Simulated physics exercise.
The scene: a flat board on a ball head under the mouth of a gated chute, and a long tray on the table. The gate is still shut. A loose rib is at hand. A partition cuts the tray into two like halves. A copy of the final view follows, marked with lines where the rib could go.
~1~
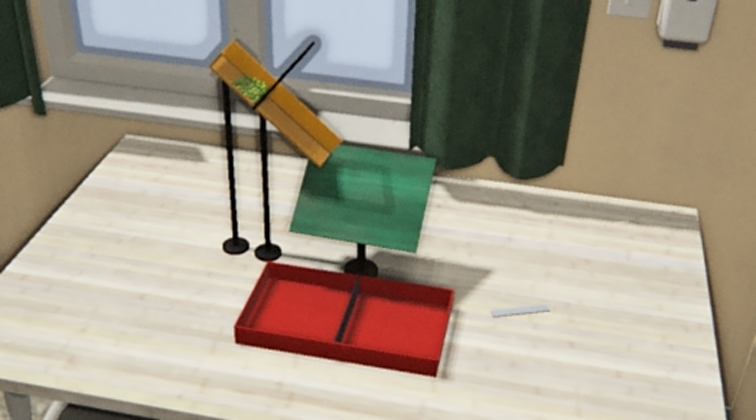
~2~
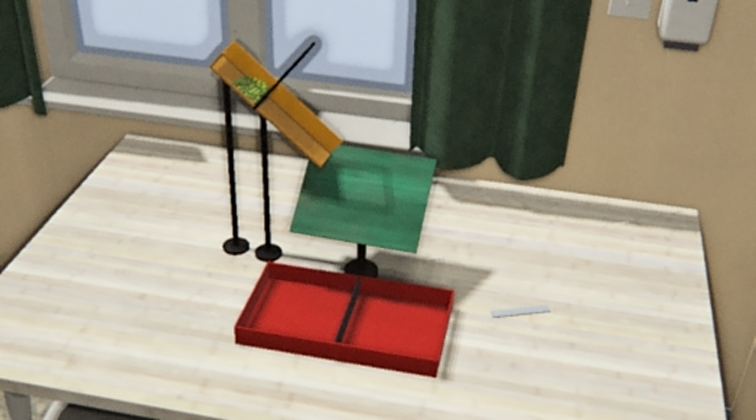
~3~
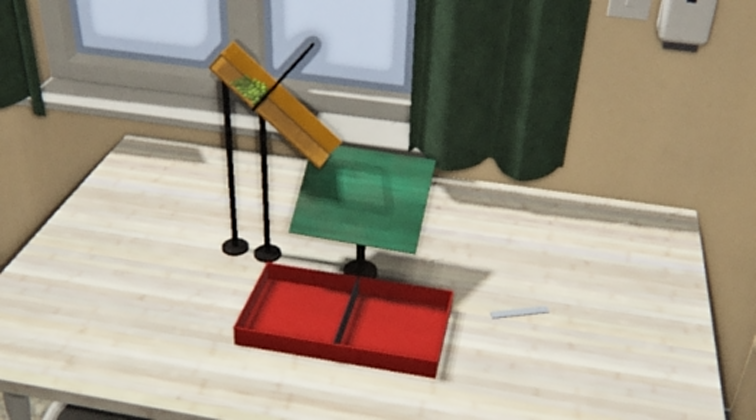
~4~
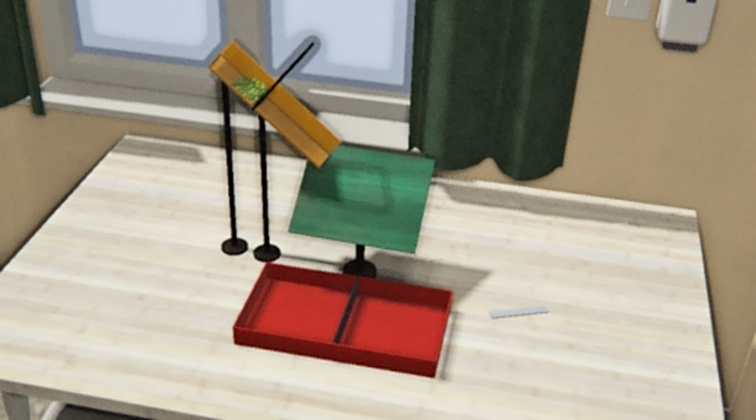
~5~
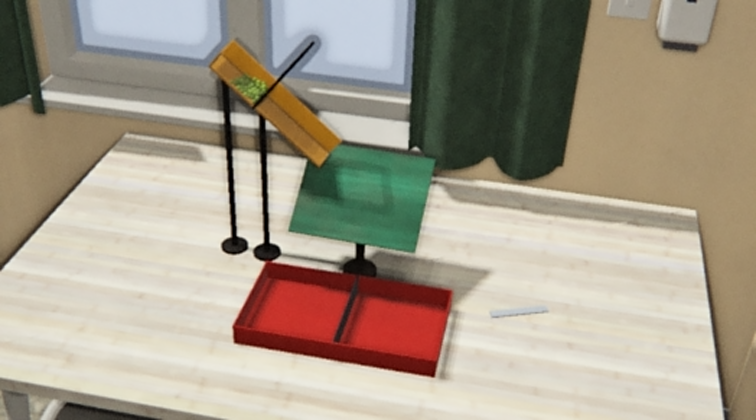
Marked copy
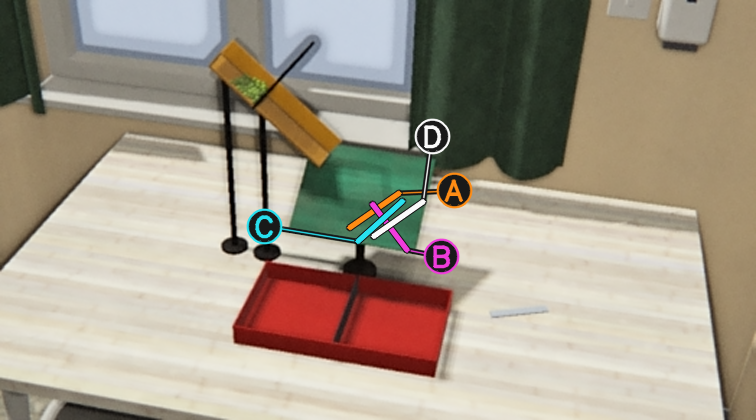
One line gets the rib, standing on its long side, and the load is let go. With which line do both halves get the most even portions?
The answer is line D.
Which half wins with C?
The left half.
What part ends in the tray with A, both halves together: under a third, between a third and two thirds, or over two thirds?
Line A gives over two thirds.
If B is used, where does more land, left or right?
The right half.
On the marked copy, line A from (399, 193) to (349, 227); line B from (372, 204) to (407, 250); line C from (402, 201) to (357, 241); line D from (423, 201) to (373, 236).
With A, of what is caught, most in the left half, a small part in the right.
With B, of what is caught, about a quarter in the left half, most in the right.
With C, of what is caught, most in the left half, a small part in the right.
With D, of what is caught, about two thirds in the left half, about a third in the right.
